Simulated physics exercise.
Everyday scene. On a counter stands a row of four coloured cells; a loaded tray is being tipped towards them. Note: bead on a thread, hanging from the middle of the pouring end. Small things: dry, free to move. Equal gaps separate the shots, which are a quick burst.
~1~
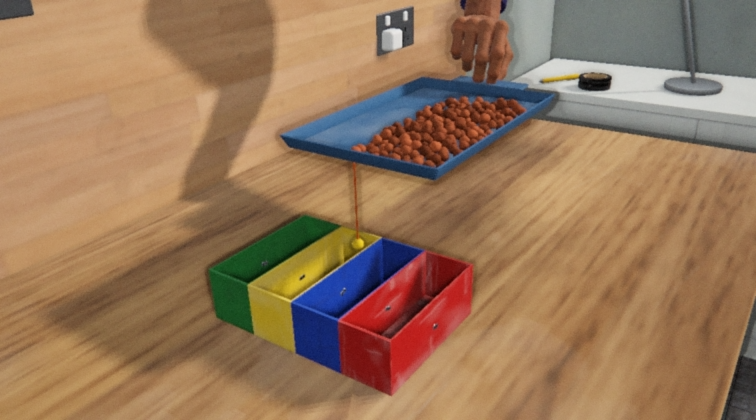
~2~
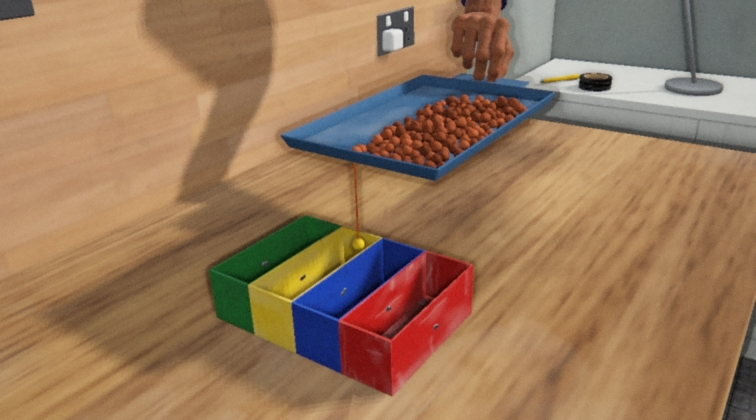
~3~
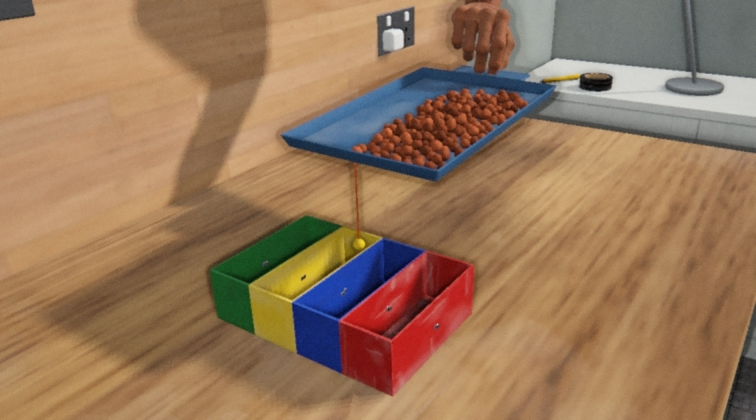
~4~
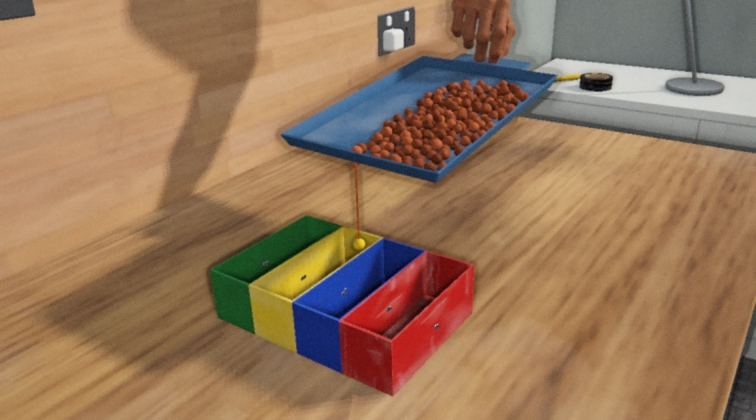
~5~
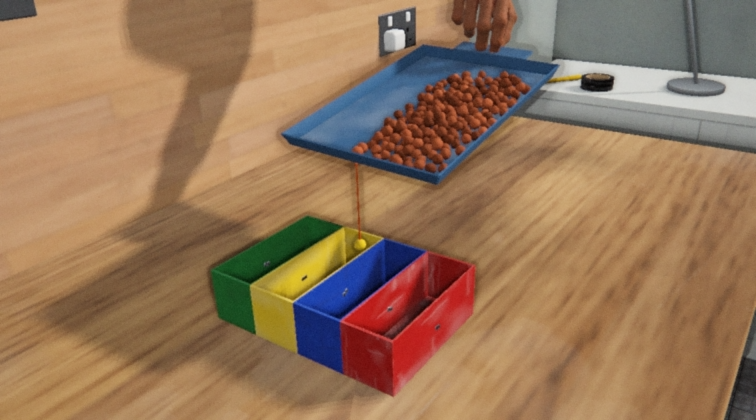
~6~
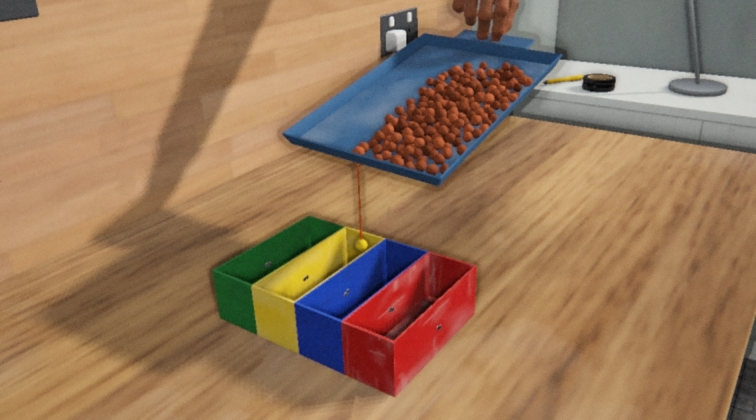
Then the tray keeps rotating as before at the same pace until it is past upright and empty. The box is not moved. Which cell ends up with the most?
The red cell.
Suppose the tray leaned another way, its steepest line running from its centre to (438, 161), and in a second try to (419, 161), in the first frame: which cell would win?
The red one, then the cell in red.
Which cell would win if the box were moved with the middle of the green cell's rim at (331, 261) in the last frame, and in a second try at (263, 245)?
In order of the tries: That blue cell and red.
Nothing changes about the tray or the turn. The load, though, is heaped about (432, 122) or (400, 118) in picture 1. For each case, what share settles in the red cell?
40 % and 40 %.
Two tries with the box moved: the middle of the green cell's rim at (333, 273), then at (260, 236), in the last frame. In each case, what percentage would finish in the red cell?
Close to 10 in a hundred, then close to 30 in a hundred.
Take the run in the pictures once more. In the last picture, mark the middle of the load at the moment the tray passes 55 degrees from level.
The centre of the load shows up near (419, 125) in the last view.
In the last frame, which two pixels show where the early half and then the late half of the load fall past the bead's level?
Early half: (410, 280); late half: (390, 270).
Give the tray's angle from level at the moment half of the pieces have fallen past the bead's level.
Roughly 90 degrees from level.
Just after the last frame, tray tipped steeply; almost all on the tray; just a few in the red cell; about a tenth falling or outside the box.
A moment on, tray tipped right over; roughly a quarter on the tray; roughly a third in the red cell; about a tenth in the blue cell; about a tenth in the yellow cell; roughly a third falling or outside the box.
Further on, tray tipped past a quarter turn; roughly half in the red cell; roughly a quarter in the blue cell; about a tenth in the yellow cell; roughly a quarter falling or outside the box.
When it is over, tray tipped past a quarter turn; roughly half in the red cell; roughly a quarter in the blue cell; about a tenth in the yellow cell; not one in the green cell; roughly a quarter outside the box.
